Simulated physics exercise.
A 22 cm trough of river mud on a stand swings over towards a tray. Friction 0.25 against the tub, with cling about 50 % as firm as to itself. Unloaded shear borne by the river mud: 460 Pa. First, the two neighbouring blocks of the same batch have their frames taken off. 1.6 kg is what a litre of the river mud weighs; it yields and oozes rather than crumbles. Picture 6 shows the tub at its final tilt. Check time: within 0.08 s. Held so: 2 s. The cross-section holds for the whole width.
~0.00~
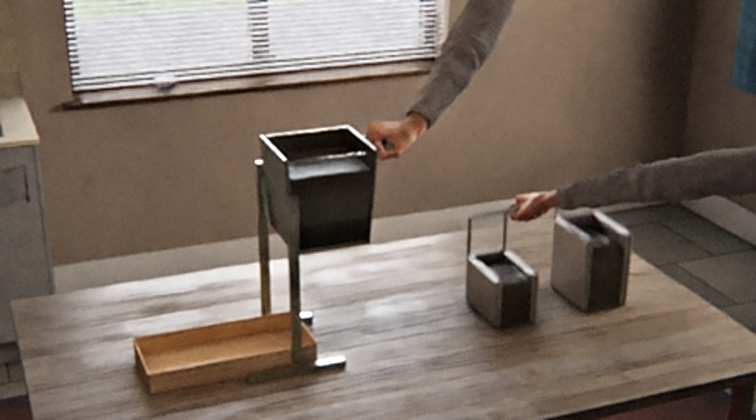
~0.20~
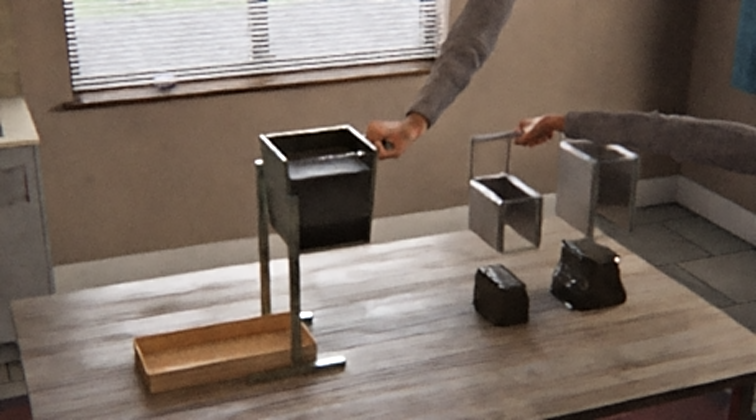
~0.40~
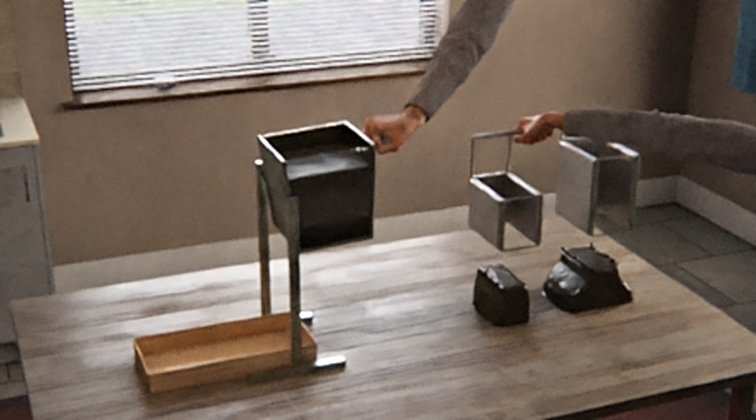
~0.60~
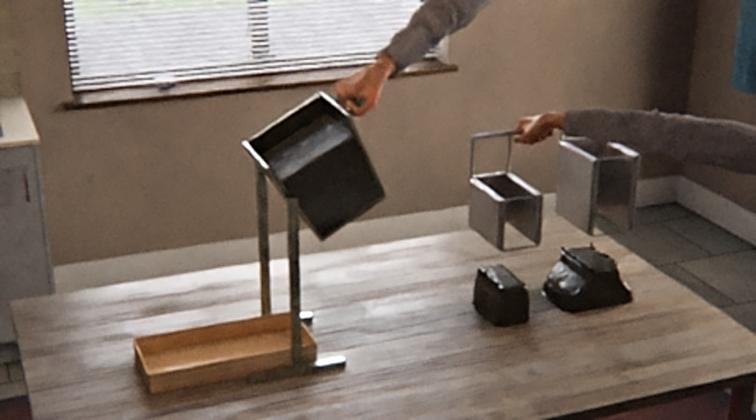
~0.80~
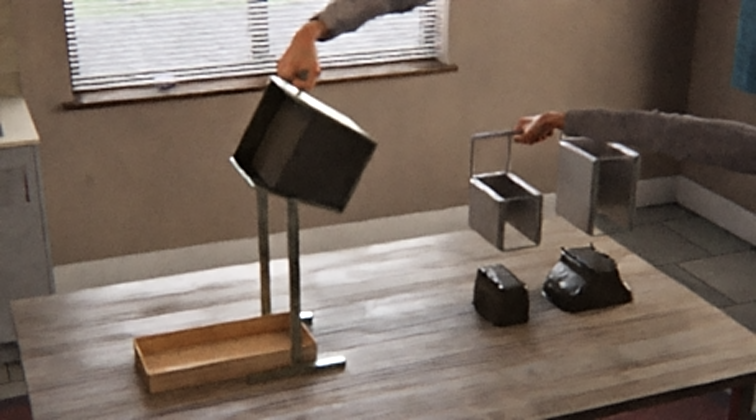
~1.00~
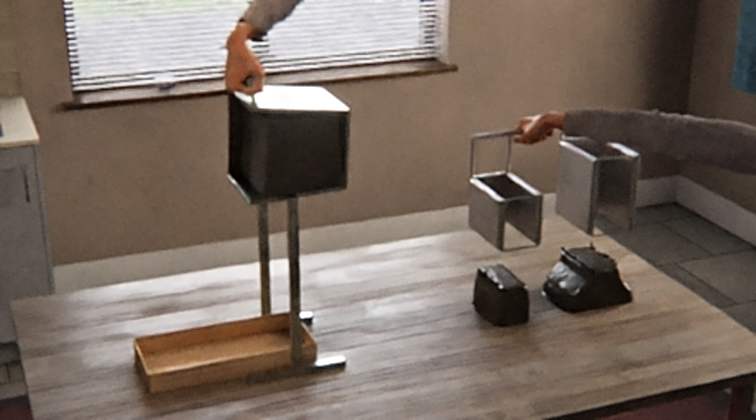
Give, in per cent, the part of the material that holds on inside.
The part that holds on is close to 54 per cent.
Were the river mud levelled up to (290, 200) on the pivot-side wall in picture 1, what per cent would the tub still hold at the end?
About 75 per cent.
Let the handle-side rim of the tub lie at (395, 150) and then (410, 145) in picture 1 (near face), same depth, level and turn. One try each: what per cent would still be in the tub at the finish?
Respectively 40 % and 35 %.
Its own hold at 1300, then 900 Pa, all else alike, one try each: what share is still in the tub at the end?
100 in a hundred, followed by 100 in a hundred.
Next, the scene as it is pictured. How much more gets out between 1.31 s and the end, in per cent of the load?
Around 14 percent of the load.
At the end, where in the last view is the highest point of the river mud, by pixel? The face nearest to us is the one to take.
Somewhere near (310, 156) in the last view.
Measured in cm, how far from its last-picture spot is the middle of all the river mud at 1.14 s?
It has moved close to 4 cm.
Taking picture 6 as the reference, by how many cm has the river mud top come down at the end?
9 cm.
After 1.14 s, the tub is at 87 degrees and holds 94 %.
After 1.31 s, the tub is at 87 degrees and holds 67 %.
After 1.48 s, the tub is at 87 degrees and holds 55 %.
After 1.65 s, the tub is at 87 degrees and holds 54 %.
After 3.00 s, at the end, the tub is at 87 degrees and holds 54 %.
